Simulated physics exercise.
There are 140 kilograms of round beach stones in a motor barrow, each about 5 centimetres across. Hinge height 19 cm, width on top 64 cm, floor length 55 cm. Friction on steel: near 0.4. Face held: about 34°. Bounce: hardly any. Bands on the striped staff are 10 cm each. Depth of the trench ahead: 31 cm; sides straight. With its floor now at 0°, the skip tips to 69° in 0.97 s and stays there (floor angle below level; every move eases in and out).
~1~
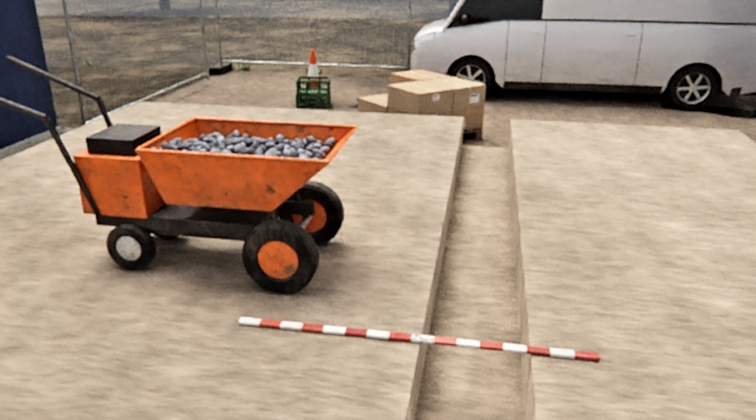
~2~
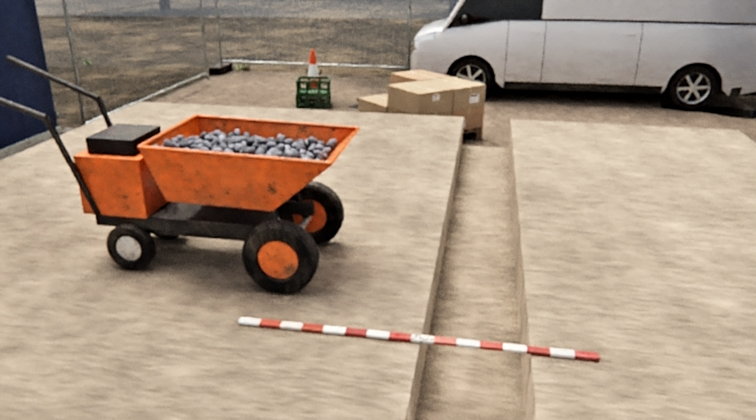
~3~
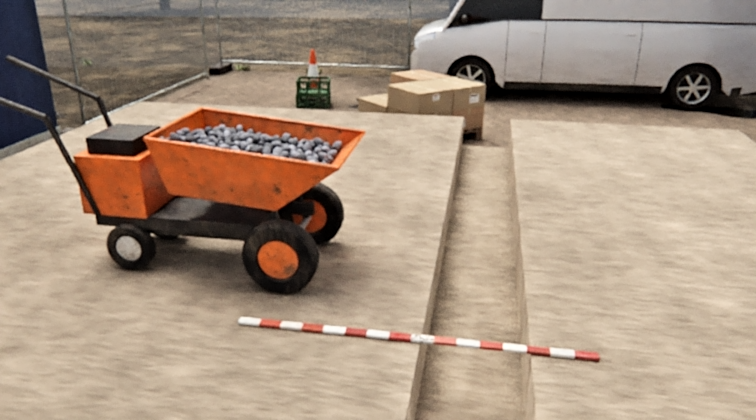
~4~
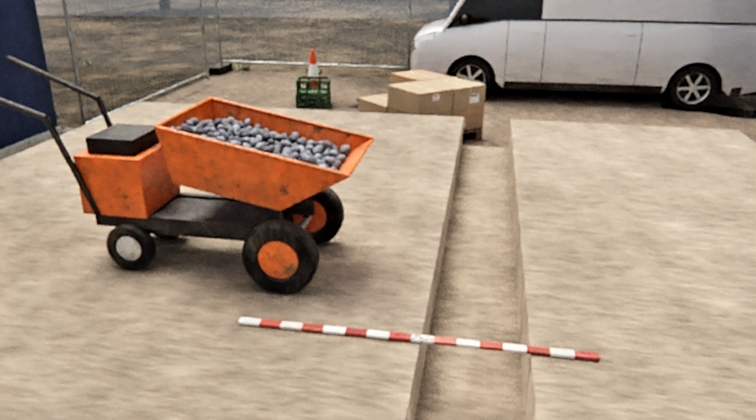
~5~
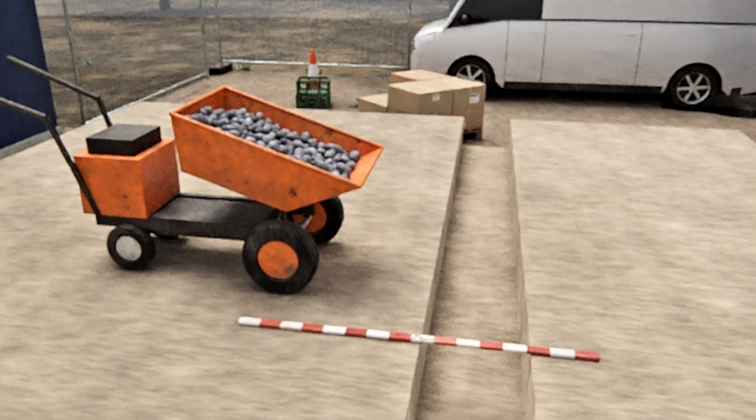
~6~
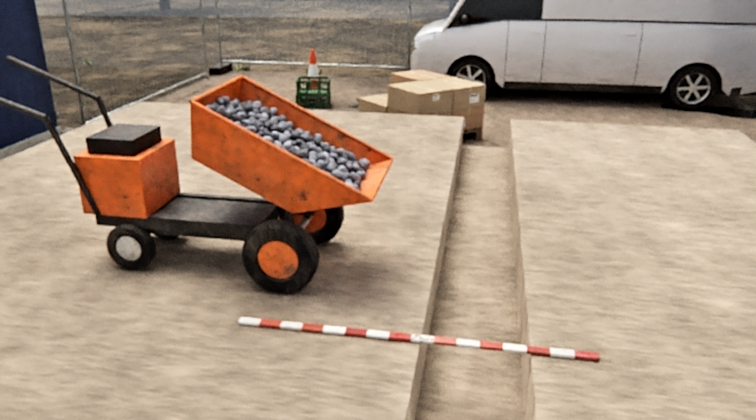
A white van stood parked behind an orange cart loaded with grey stones, and the cart's skip slowly tilted, its back end rising and its front lip dipping toward the right, while the wheels stayed still.
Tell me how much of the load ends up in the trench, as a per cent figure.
Some 90 per cent ends up in the trench.
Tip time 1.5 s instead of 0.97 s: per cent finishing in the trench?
Roughly 85 per cent would.
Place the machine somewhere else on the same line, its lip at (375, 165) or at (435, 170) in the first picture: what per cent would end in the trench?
100 %, then 35 %.
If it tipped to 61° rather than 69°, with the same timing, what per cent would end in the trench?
Roughly 95 per cent would end in the trench.
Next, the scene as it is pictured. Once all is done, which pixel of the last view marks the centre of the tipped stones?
Middle at around (477, 321), I'd say.
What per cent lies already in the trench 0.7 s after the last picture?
Around 35 per cent of it.
Then, 0.3 s after the last picture the floor is at 58°, 100 % in the skip; the foremost stones are at (403, 242).
Then, 0.7 s after the last picture the floor is at 69°, 52 % in the skip, 12 % short of the trench, 36 % in the trench; the foremost stones are at (495, 333).
Then, 1.0 s after the last picture the floor is at 69°, 9 % in the skip, 13 % short of the trench, 78 % in the trench; the foremost stones are at (517, 314).
Then, 3.0 s after the last picture the floor is at 69°, 0 % in the skip, 10 % short of the trench, 90 % in the trench; the foremost stones are at (516, 310).
